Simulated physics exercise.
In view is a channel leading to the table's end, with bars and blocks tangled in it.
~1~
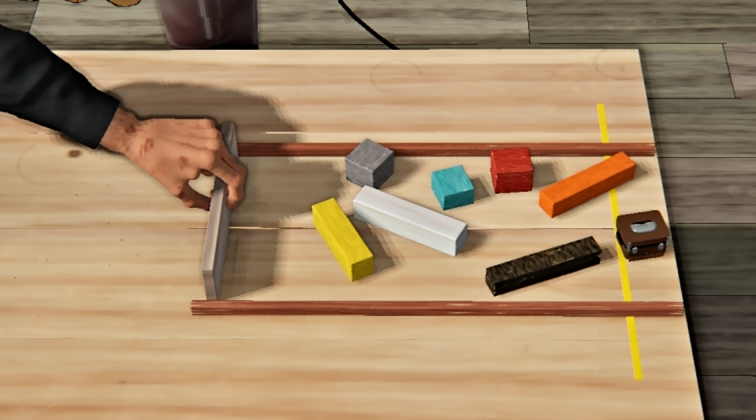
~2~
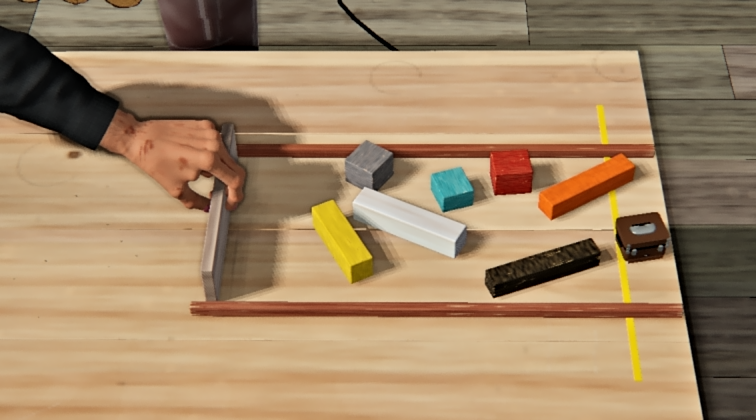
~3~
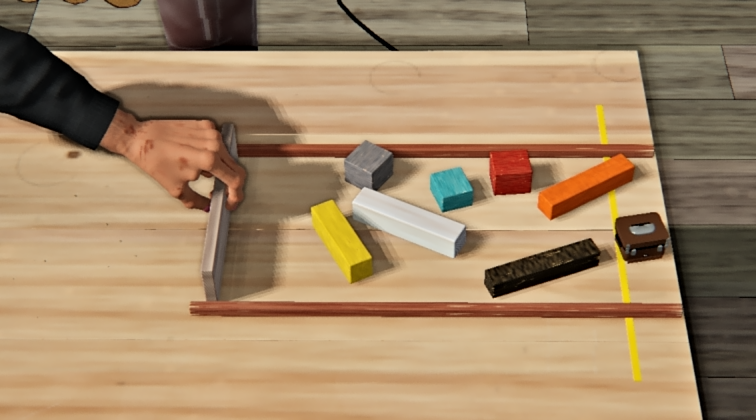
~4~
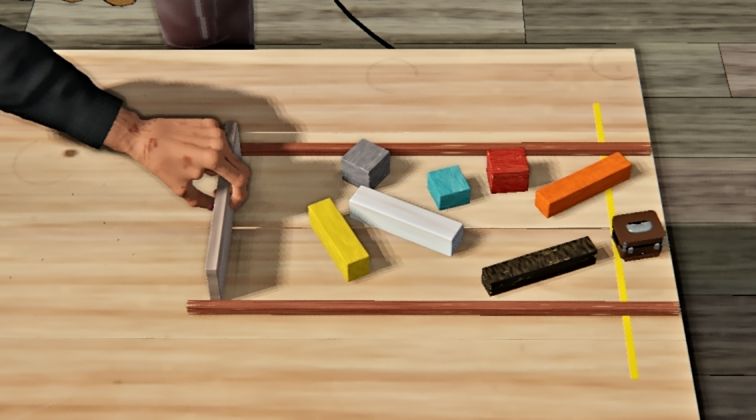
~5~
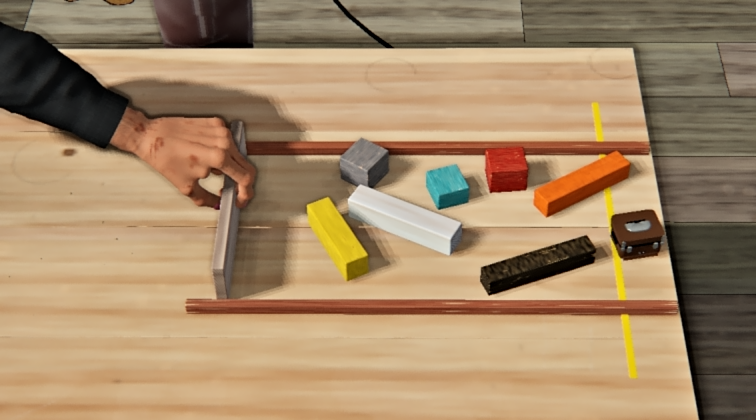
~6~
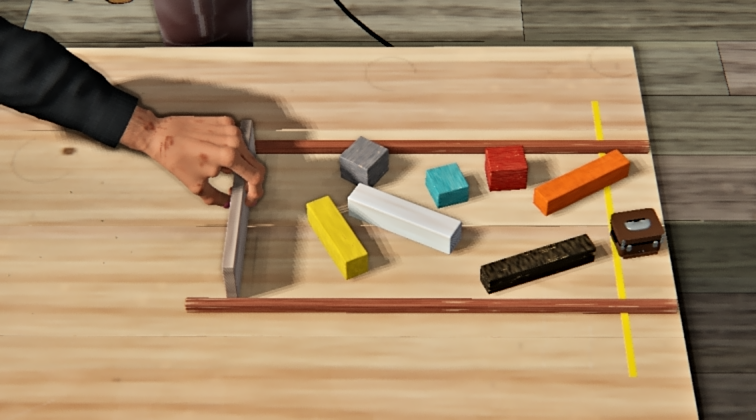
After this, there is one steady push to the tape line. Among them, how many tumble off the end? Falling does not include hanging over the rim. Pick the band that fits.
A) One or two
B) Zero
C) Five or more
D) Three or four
Three or four.
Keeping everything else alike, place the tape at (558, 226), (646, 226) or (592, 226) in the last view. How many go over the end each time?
It would be 1, 6 and 2.
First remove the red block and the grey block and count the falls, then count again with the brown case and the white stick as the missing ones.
Count of fallen: 3 / 2.
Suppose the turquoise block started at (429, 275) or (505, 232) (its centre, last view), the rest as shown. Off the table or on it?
In order, hangs on; falls away.
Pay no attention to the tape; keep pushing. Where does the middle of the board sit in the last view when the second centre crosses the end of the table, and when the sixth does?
At roughly (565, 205), then roughly (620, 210).
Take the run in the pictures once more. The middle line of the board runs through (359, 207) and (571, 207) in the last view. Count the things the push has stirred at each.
I make it 3 at the first spot and 8 at the other.
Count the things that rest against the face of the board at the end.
It ends up touching 3.
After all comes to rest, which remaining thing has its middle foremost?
That's the turquoise block.
Soon after, none off yet; brown case at rest near (636, 234); orange bar at rest near (582, 183); black bar at rest near (538, 264).
After that, none off yet; brown case displaced a little near (650, 230); orange bar moving near (588, 185); black bar displaced a little near (583, 262).
In the end, the number that fall off is three or four; gone, red block, black bar, orange bar and brown case.
